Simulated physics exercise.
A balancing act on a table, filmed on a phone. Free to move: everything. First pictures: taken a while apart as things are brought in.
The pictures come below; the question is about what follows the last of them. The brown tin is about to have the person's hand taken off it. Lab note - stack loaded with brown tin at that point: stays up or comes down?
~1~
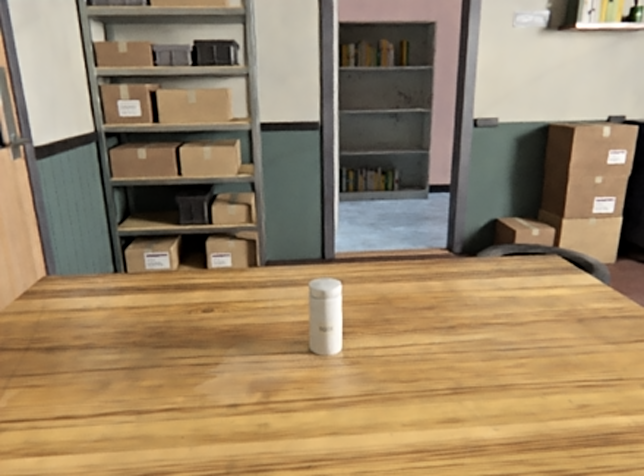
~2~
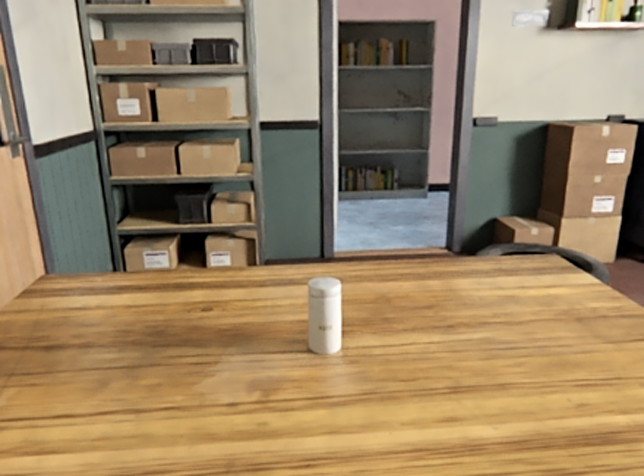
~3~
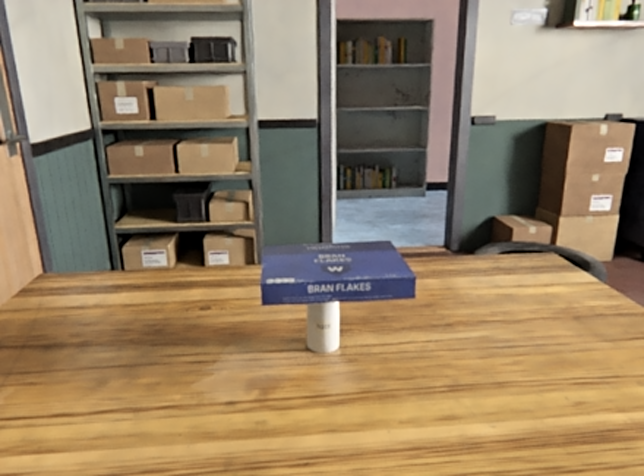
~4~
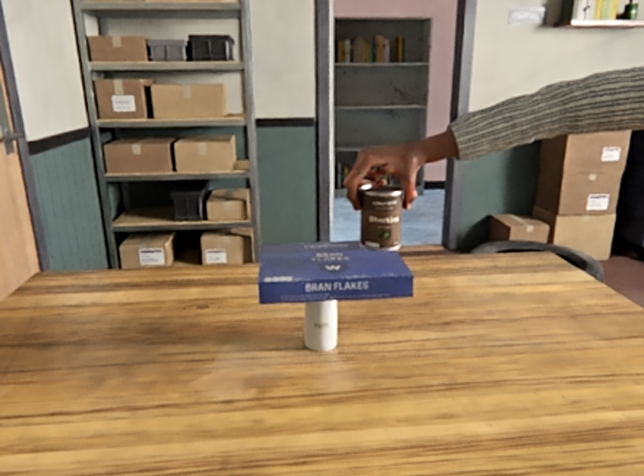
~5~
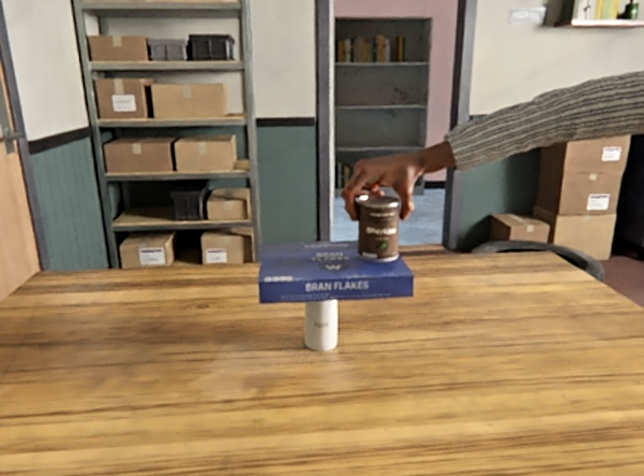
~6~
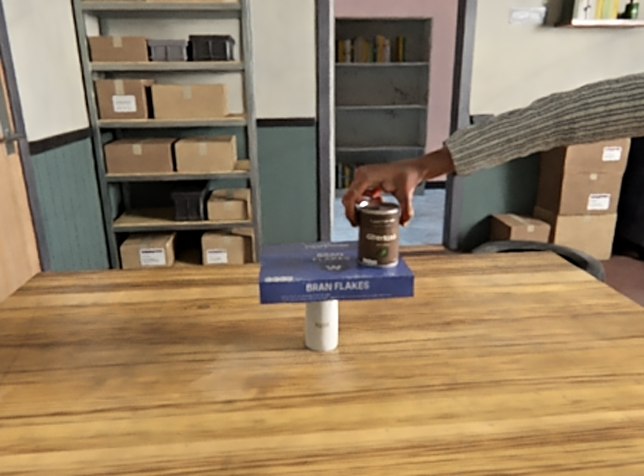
It is going to fail to remain upright.
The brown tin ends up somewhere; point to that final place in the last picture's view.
Around (459, 336).
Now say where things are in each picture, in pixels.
In the first frame, the last thing is not in view yet.
In the second frame, the last thing is not in view yet.
In the third frame, the last thing is not in view yet; blue packet (333, 270).
The fourth frame shows still above its spot; brown tin (381, 217); blue packet (331, 269).
The fifth frame shows still above its spot; brown tin (378, 228); blue packet (331, 268).
The sixth frame shows set down, still held; brown tin (378, 234); blue packet (331, 269).
Then, 0.30 s later than the last frame, brown tin now fallen; blue packet tilted by 36°.
Then, 0.40 s later than the last frame, blue packet tilted by 69°.
Then, 0.60 s later than the last frame, blue packet on its side.
Then, 0.90 s later than the last frame, blue packet now fallen.
When it is over, fallen, brown tin and blue packet; white jar as before. End places, in pixels of the last picture, brown tin near (459, 336). The stack gives way.
